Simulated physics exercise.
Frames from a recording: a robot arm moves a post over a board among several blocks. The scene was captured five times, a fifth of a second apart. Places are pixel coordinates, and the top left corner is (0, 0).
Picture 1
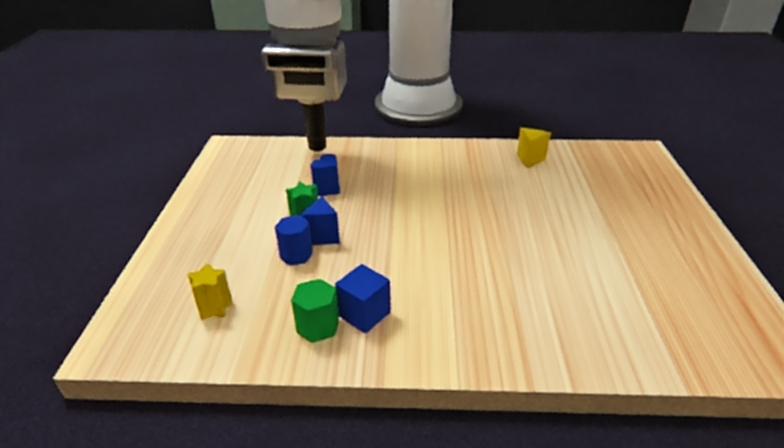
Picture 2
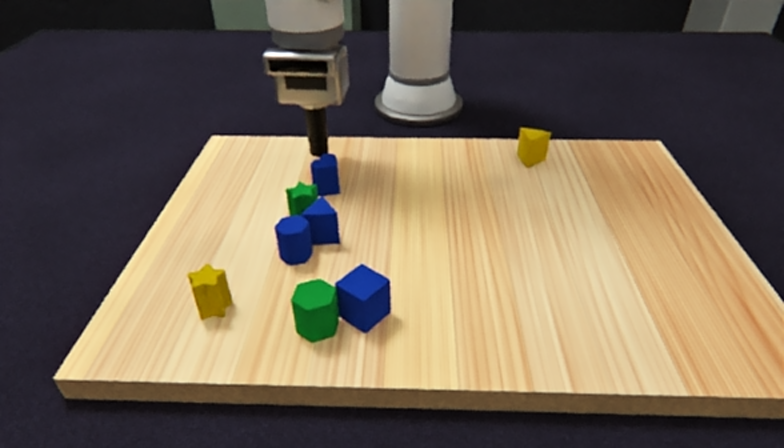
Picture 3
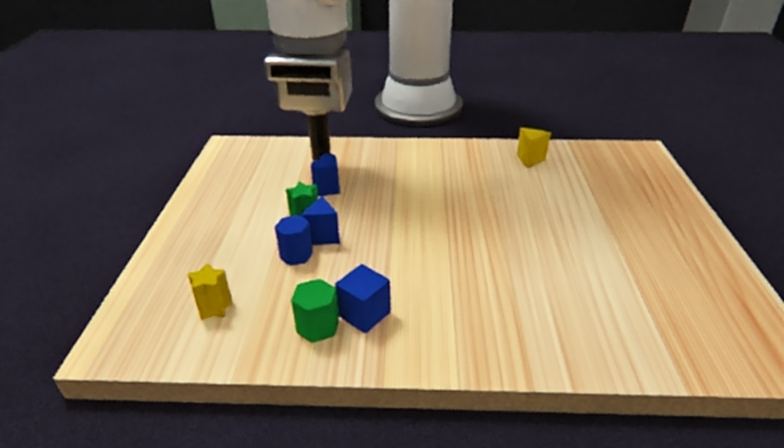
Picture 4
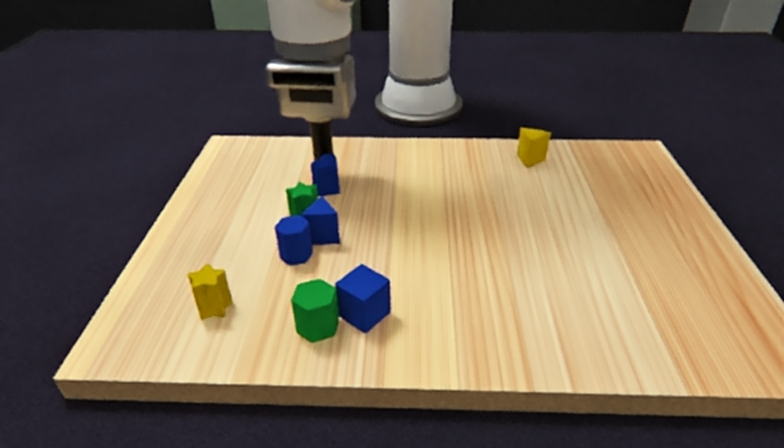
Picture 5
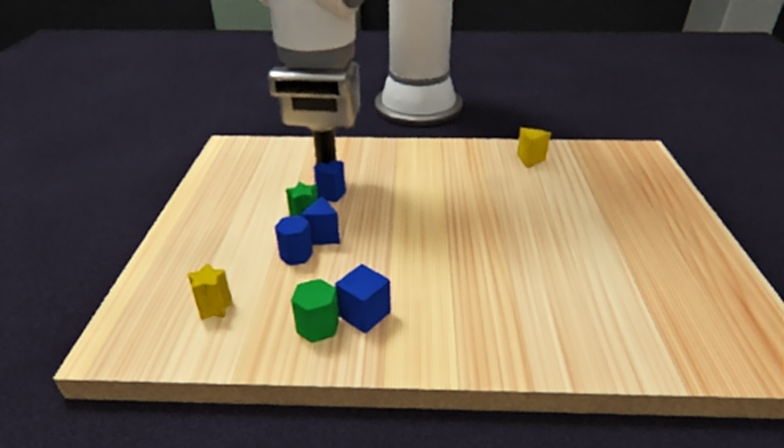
A robot arm slowly lowered its dark post toward a blue block near the back of a wooden board, then nudged it slightly forward and right, while the other scattered blocks stayed still.
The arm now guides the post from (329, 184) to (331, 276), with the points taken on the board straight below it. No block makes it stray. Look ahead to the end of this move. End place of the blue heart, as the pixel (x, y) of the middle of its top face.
It should be at about (351, 208).
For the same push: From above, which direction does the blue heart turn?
Counter-clockwise, from overhead.
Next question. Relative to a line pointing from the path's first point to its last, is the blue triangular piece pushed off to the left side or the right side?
Seen from start to end, it moves right.
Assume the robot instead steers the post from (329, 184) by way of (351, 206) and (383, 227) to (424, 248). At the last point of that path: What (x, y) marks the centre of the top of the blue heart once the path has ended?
At roughly (342, 192).
What follows on the original path. One third of the way, post (329, 203); blue heart (336, 192).
Two thirds of the way, post (329, 233); blue hexagonal block (287, 228); green star (299, 191), turned 15° clockwise; blue triangular piece (321, 225), turned 65° clockwise; blue heart (351, 208), turned 75° anticlockwise.
At the end, post (330, 267); blue hexagonal block (287, 228); green star (299, 191), turned 15° clockwise; blue triangular piece (306, 256), turned 105° clockwise; blue heart (351, 208), turned 80° anticlockwise.
